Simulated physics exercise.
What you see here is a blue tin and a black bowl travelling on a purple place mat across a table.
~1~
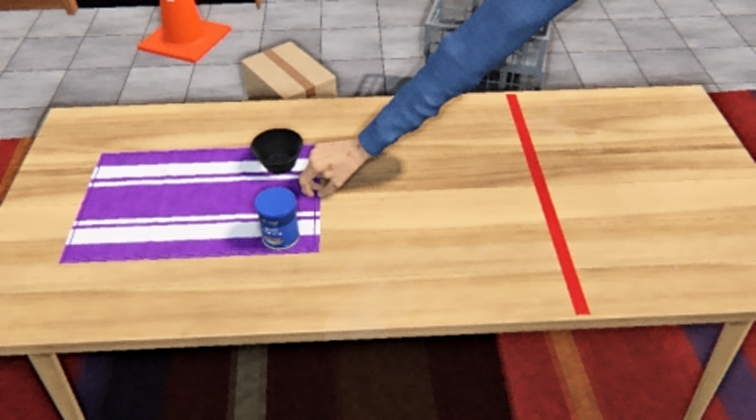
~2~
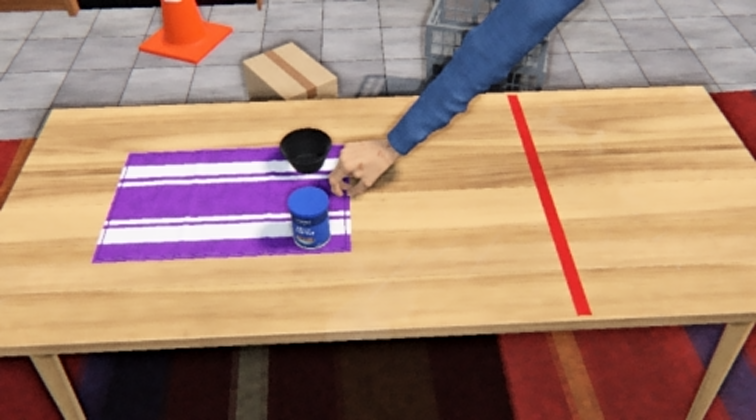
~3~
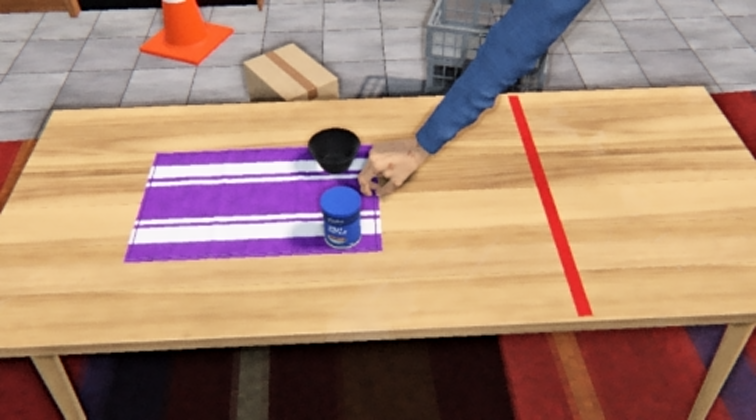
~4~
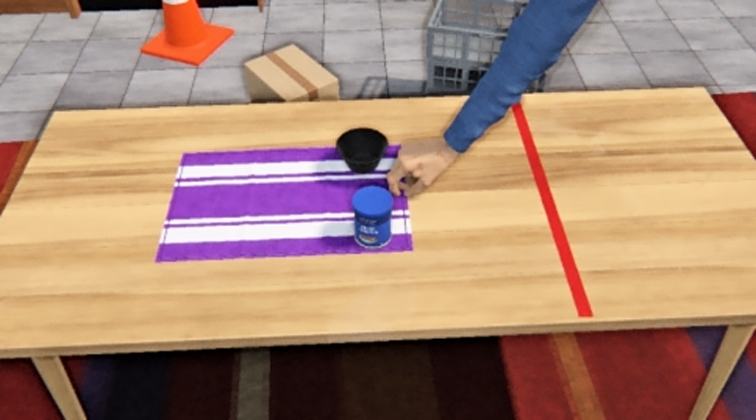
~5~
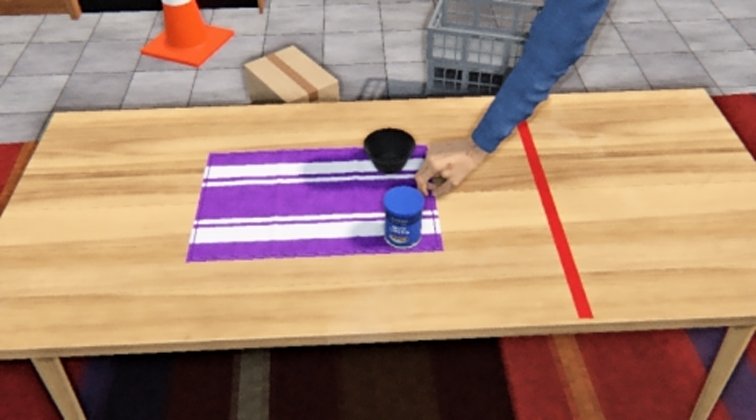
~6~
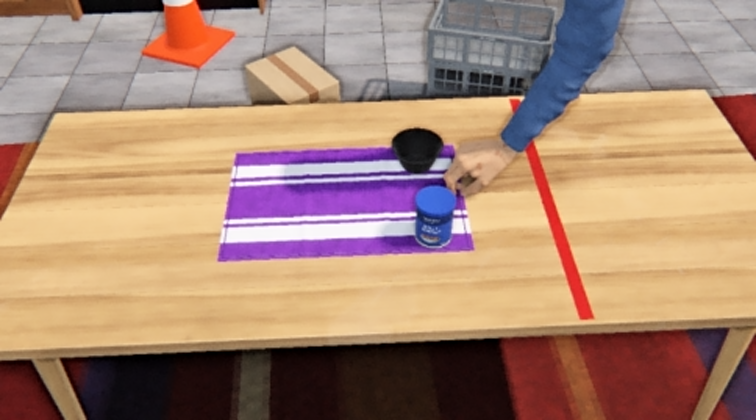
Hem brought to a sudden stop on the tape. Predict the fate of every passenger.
Prediction: The blue tin leaves its ride; the black bowl leaves its ride.
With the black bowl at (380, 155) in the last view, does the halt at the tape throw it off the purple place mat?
Note: At that spot it drops off.
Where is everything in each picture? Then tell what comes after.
In the first frame, place mat end (319, 253); blue tin (275, 201); black bowl (277, 144); tape (576, 293).
In the second frame, place mat end (351, 252), far hem (92, 263); black bowl (306, 144).
In the third frame, place mat end (382, 252); blue tin (341, 200).
In the fourth frame, place mat end (413, 251), far hem (155, 262); black bowl (362, 144).
In the fifth frame, place mat end (443, 251); blue tin (404, 200).
In the sixth frame, place mat end (474, 251), far hem (218, 262); blue tin (436, 199); black bowl (417, 144); tape (580, 297).
Then, 0.10 s past the final frame, hem short of the tape; blue tin on the cloth near (495, 215); black bowl on the cloth near (471, 152).
Then, 0.21 s past the final frame, hem at the tape; blue tin ahead of the hem near (557, 212); black bowl on the cloth near (525, 150).
When it is over, hem at the tape; blue tin ahead of the hem near (622, 211); black bowl ahead of the hem near (586, 149). The blue tin slides clear of the cloth and the black bowl leaves the cloth.
